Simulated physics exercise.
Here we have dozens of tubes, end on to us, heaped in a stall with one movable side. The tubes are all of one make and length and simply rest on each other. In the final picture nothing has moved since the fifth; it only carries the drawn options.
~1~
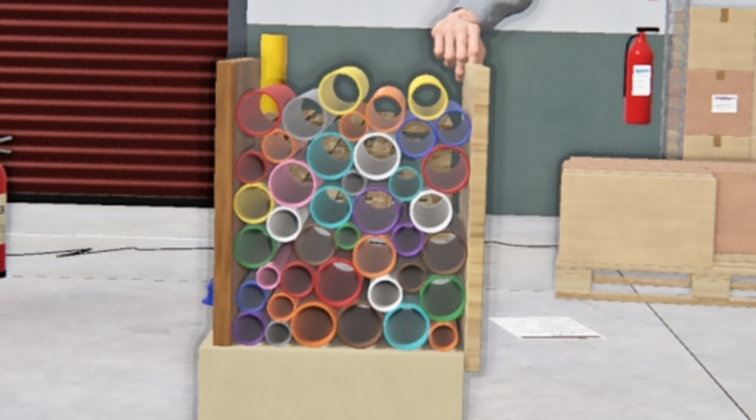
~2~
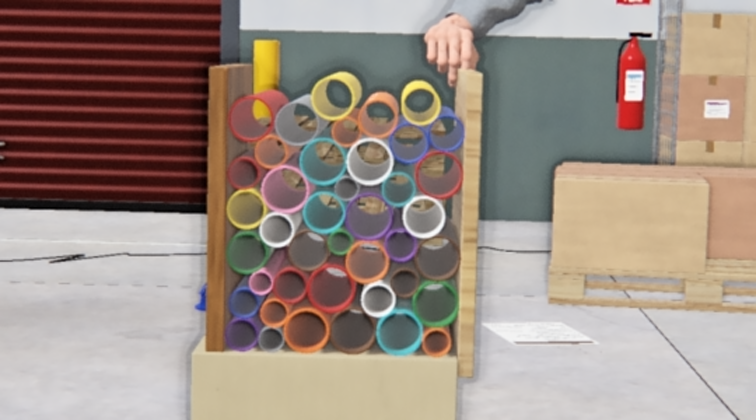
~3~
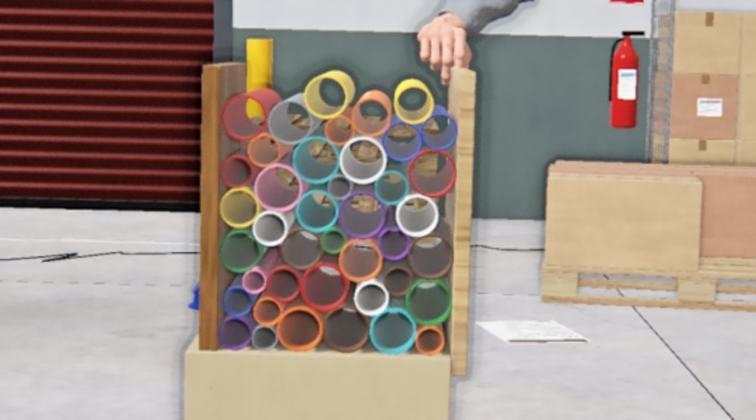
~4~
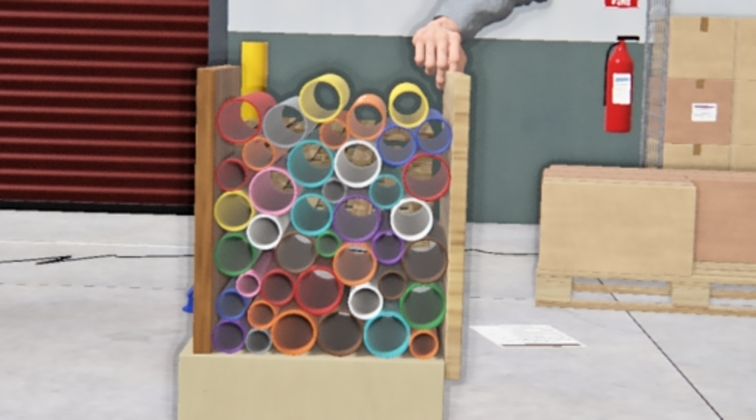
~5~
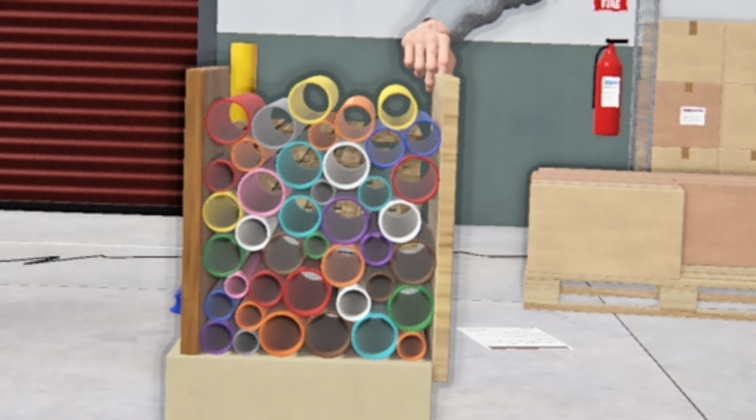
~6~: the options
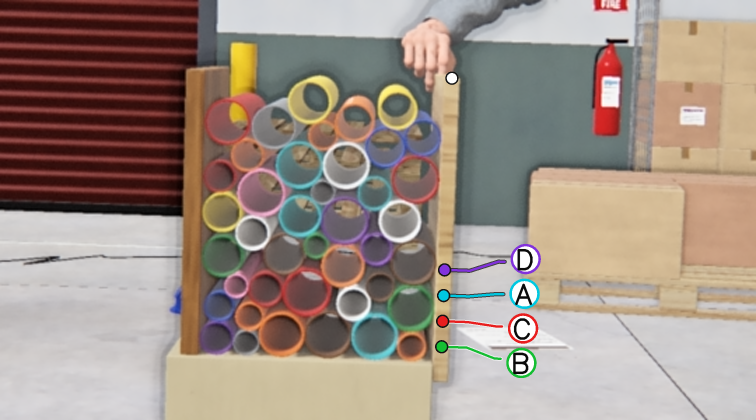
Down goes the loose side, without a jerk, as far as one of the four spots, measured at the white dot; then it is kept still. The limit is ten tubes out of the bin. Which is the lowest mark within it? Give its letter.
The lowest mark that will do is D.
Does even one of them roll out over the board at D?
Yes.
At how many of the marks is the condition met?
One of them.
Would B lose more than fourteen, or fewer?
It loses more than fourteen.
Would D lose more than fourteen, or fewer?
At D, fewer than fourteen.
On the marked copy, A at (444, 296); B at (442, 347); C at (443, 321); D at (445, 270); the white dot at (452, 78).
With D. Early on, top of the board (440, 163).
Further on, top of the board (437, 255).
At the end, top of the board (436, 269), ten out over the board.
As for the rest, A more than ten out over the board; B more than ten out over the board; C more than ten out over the board.
